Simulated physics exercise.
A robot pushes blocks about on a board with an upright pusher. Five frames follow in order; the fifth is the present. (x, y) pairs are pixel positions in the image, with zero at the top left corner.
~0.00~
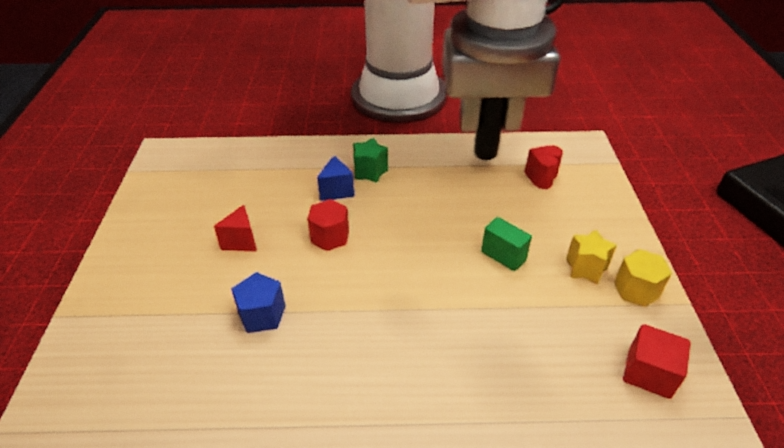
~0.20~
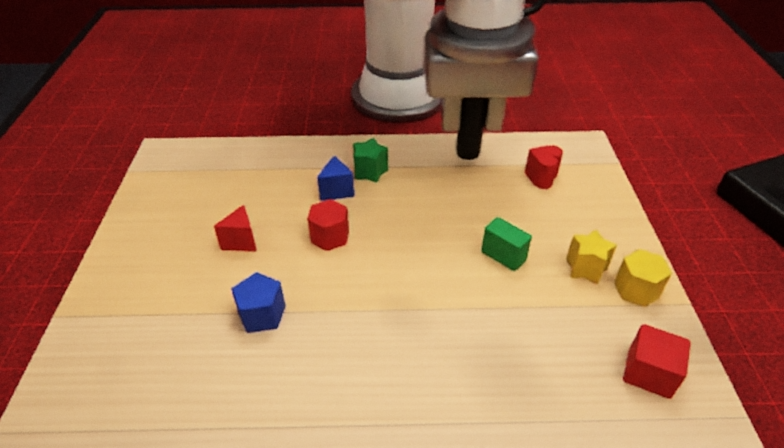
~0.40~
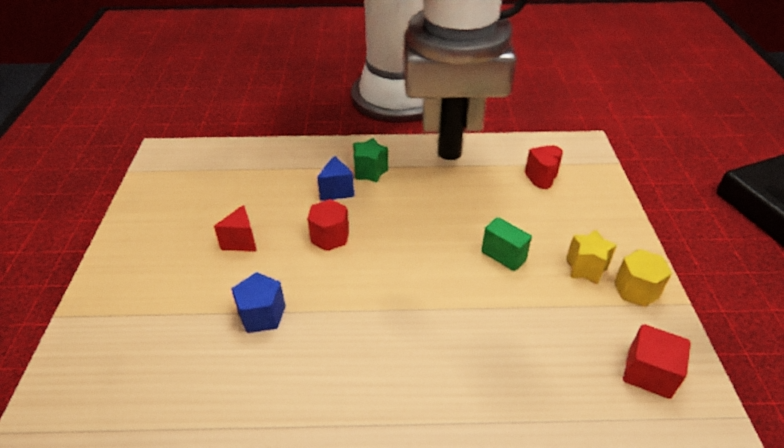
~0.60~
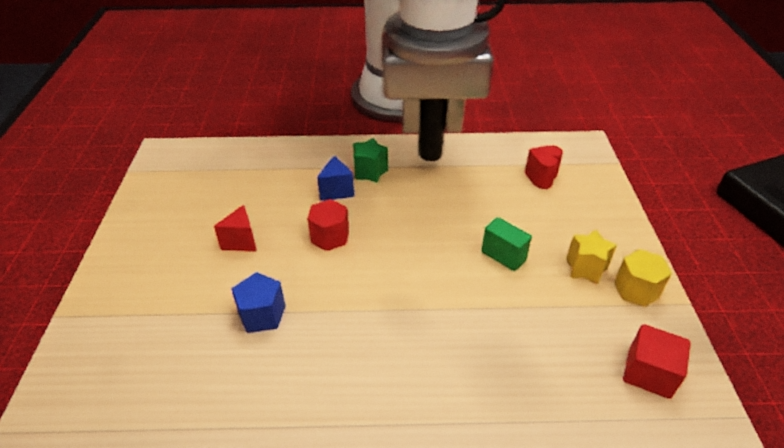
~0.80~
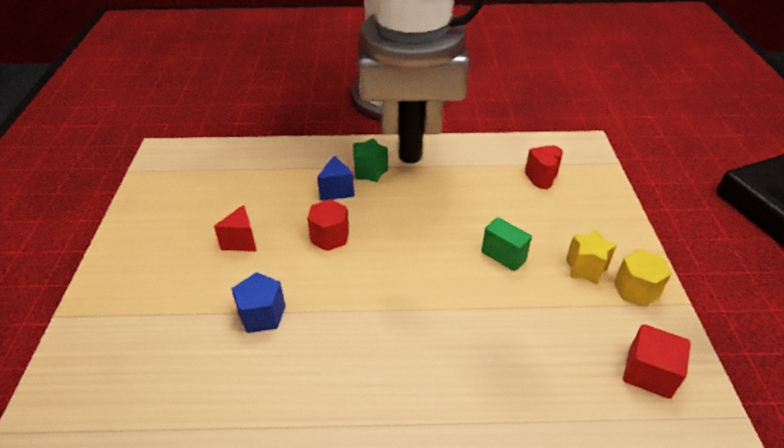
On a light wooden board over a red surface, a robot arm's dark upright pusher moves steadily left along the far edge, nearing the green star block beside a blue triangular piece, while the scattered colored blocks stay still.
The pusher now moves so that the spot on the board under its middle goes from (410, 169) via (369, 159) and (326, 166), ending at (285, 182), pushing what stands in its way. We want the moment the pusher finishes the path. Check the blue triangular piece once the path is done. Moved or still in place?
At the end of the path, the blue triangular piece has moved off its old spot.
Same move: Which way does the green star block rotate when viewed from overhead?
It twists against the clock when seen from above.
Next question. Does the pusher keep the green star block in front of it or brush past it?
My prediction: No longer in front.
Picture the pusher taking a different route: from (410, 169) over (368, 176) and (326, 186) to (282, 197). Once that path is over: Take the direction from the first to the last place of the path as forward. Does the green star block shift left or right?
Moves right.
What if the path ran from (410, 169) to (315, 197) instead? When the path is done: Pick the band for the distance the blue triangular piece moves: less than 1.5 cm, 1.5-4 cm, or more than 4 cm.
Net shift: Above 4 cm.
On the path given first. One third of the way, pusher at (368, 148); green star block at (356, 150), turned 25° anticlockwise.
Two thirds of the way, pusher at (324, 154); blue triangular piece at (332, 175), turned 35° anticlockwise; green star block at (333, 157), turned 75° anticlockwise.
At the end, pusher at (283, 170); blue triangular piece at (334, 178), turned 50° anticlockwise; green star block at (325, 159), turned 95° anticlockwise.
